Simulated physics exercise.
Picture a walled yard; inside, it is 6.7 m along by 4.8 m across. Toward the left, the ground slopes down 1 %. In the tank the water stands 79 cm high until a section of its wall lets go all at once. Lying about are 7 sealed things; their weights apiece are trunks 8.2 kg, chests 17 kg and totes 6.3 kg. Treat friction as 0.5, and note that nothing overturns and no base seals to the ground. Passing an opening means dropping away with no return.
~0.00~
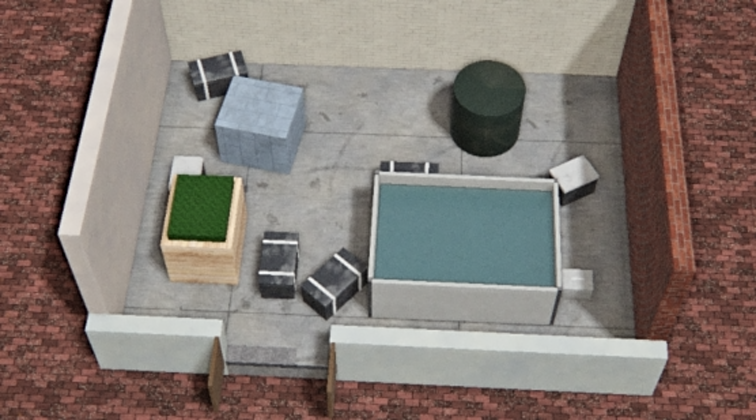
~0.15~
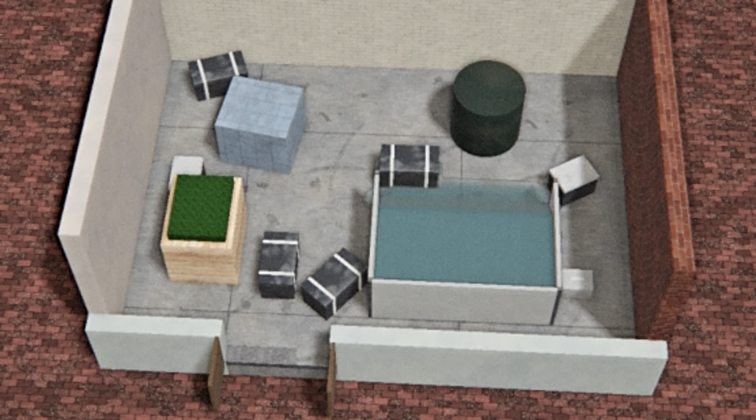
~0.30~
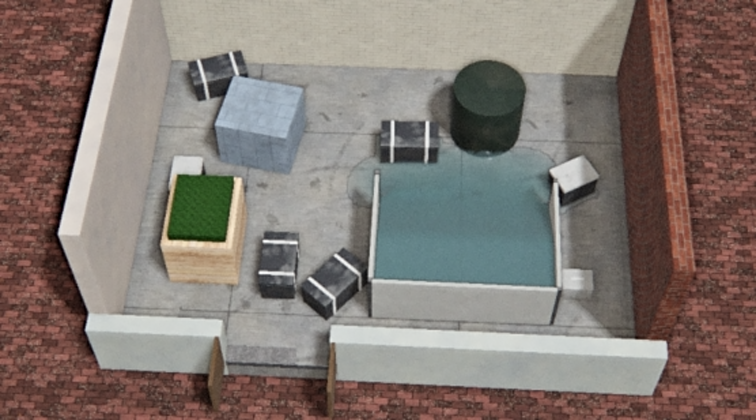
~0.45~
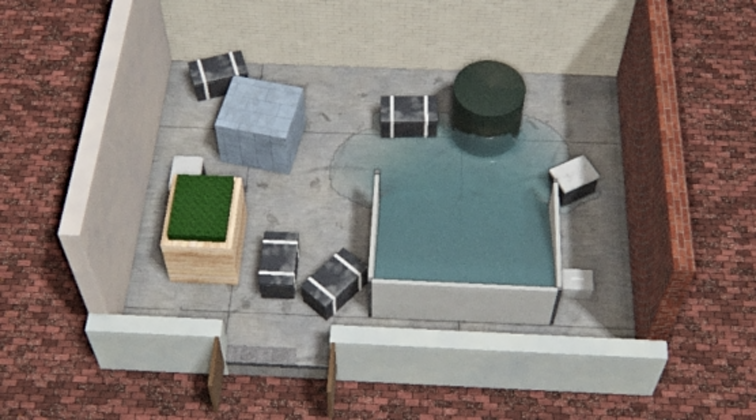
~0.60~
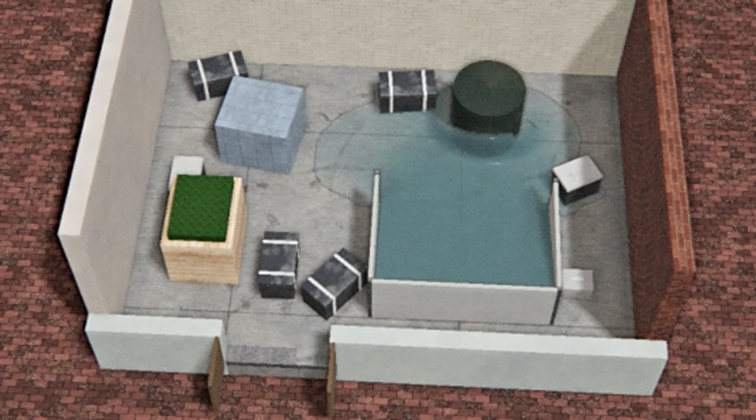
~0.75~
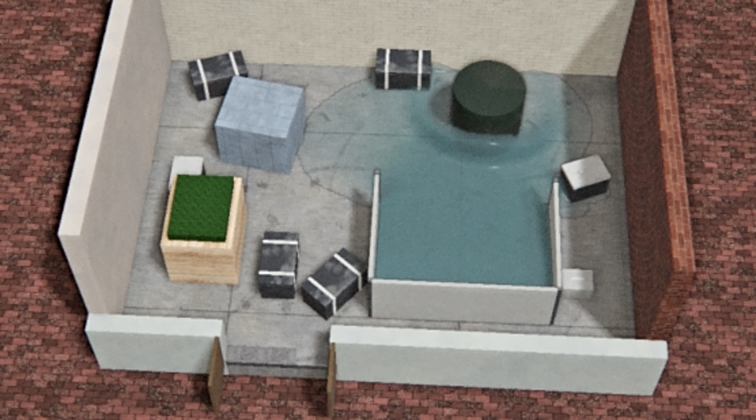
In the video, water spreads from a rectangular tank across a walled yard, pushing a dark strapped trunk toward the back wall. The water surrounds a dark green cylinder, and a pale box at right then shifts slightly.
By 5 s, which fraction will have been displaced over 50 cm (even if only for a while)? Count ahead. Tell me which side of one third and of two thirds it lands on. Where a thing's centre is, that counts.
Most likely the fraction ends up no lower than two thirds, I'd say.
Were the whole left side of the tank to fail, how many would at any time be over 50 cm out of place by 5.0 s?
Then it comes to 4 of them.
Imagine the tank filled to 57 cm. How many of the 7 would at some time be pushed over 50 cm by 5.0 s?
With that change, 3 of them.
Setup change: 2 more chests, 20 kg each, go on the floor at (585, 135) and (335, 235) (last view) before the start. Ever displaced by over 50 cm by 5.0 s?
Listed in order, the answers are beyond half a metre followed by inside half a metre.
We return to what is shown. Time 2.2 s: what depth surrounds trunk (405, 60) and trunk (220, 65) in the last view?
About 25 and 10 cm.
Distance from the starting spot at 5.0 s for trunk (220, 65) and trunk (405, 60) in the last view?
The first ends 200 centimetres from its start and the second 80 centimetres.
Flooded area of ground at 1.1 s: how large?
The covered patch comes to about 14 m2.
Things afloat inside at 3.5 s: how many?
That would be 2 of them.
After 1.1 s 1 of 7 are over 50 cm from their spots; 1 afloat.
After 2.2 s 2 of 7 are over 50 cm from their spots; 2 afloat.
After 3.5 s 3 of 7 are over 50 cm from their spots; 2 afloat.
After 5.0 s 5 of 7 are over 50 cm from their spots, and 5 have been at some point; 5 afloat.
